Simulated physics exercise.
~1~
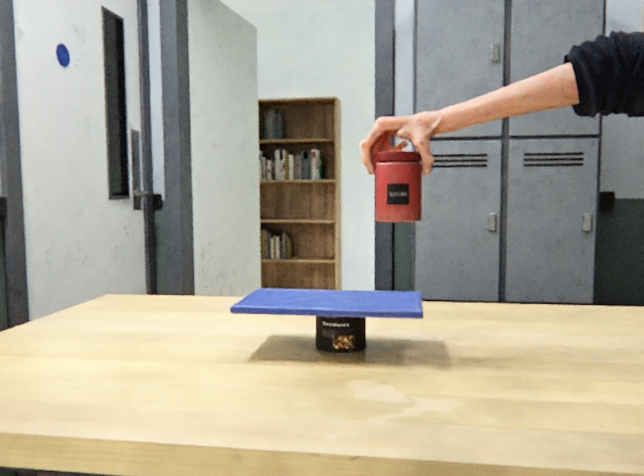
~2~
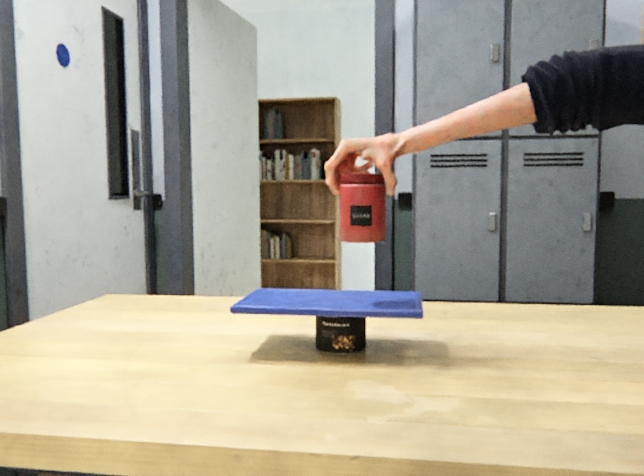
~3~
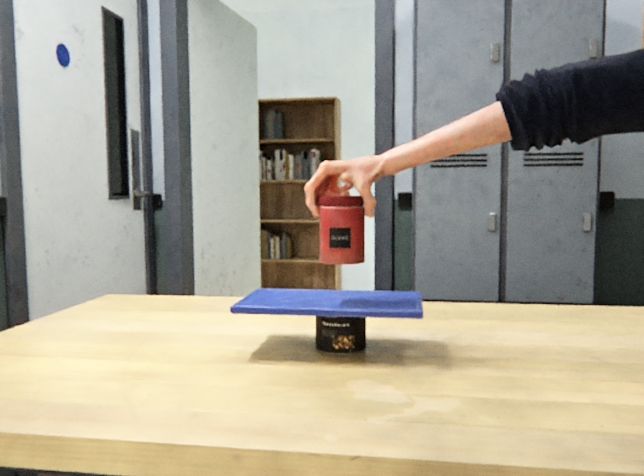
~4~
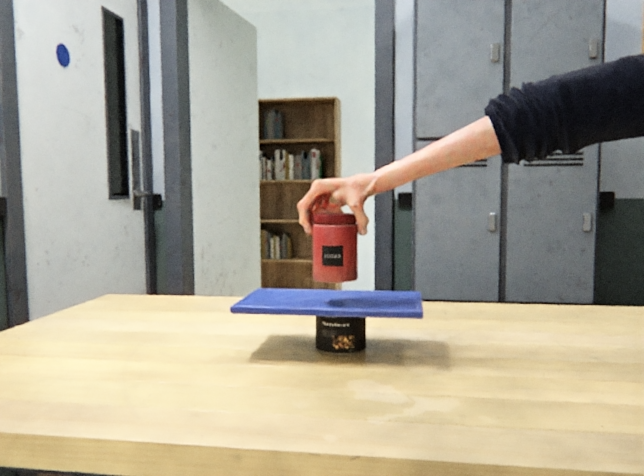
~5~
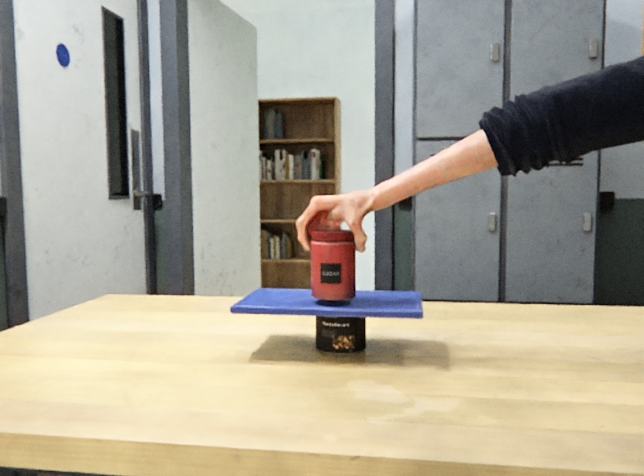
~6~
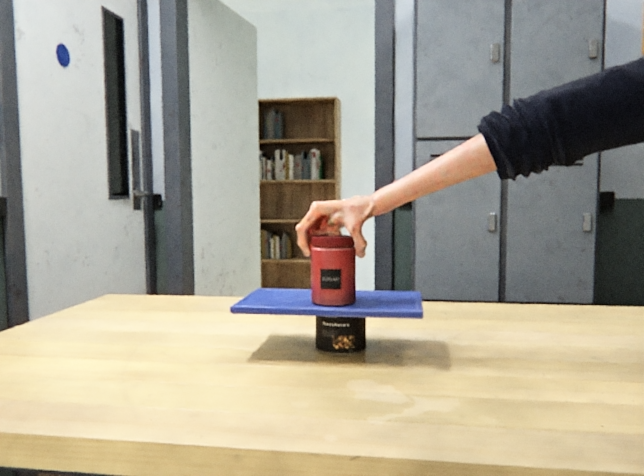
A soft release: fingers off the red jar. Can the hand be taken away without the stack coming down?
Yes.
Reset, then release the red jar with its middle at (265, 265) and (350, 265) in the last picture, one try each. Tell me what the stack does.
The first time it tumbles down, but the second time it stays in place.
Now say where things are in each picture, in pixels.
In the first picture, on its way; red jar (398, 187); blue lid (331, 302).
In the second picture, on its way; red jar (363, 207); blue lid (331, 302).
In the third picture, on its way; red jar (343, 229); blue lid (331, 302).
In the fourth picture, on its way; red jar (335, 247); blue lid (331, 302).
In the fifth picture, on its way; red jar (333, 263); blue lid (331, 302).
In the sixth picture, in place under the hand; red jar (333, 269); blue lid (331, 302).
Then, 0.80 s after the last picture, nothing has stirred.
Then, 1.70 s after the last picture, red jar resting near (333, 270).
At rest, all 3 in place. Seen from the same camera at the end, red jar near (333, 270). The stack holds.
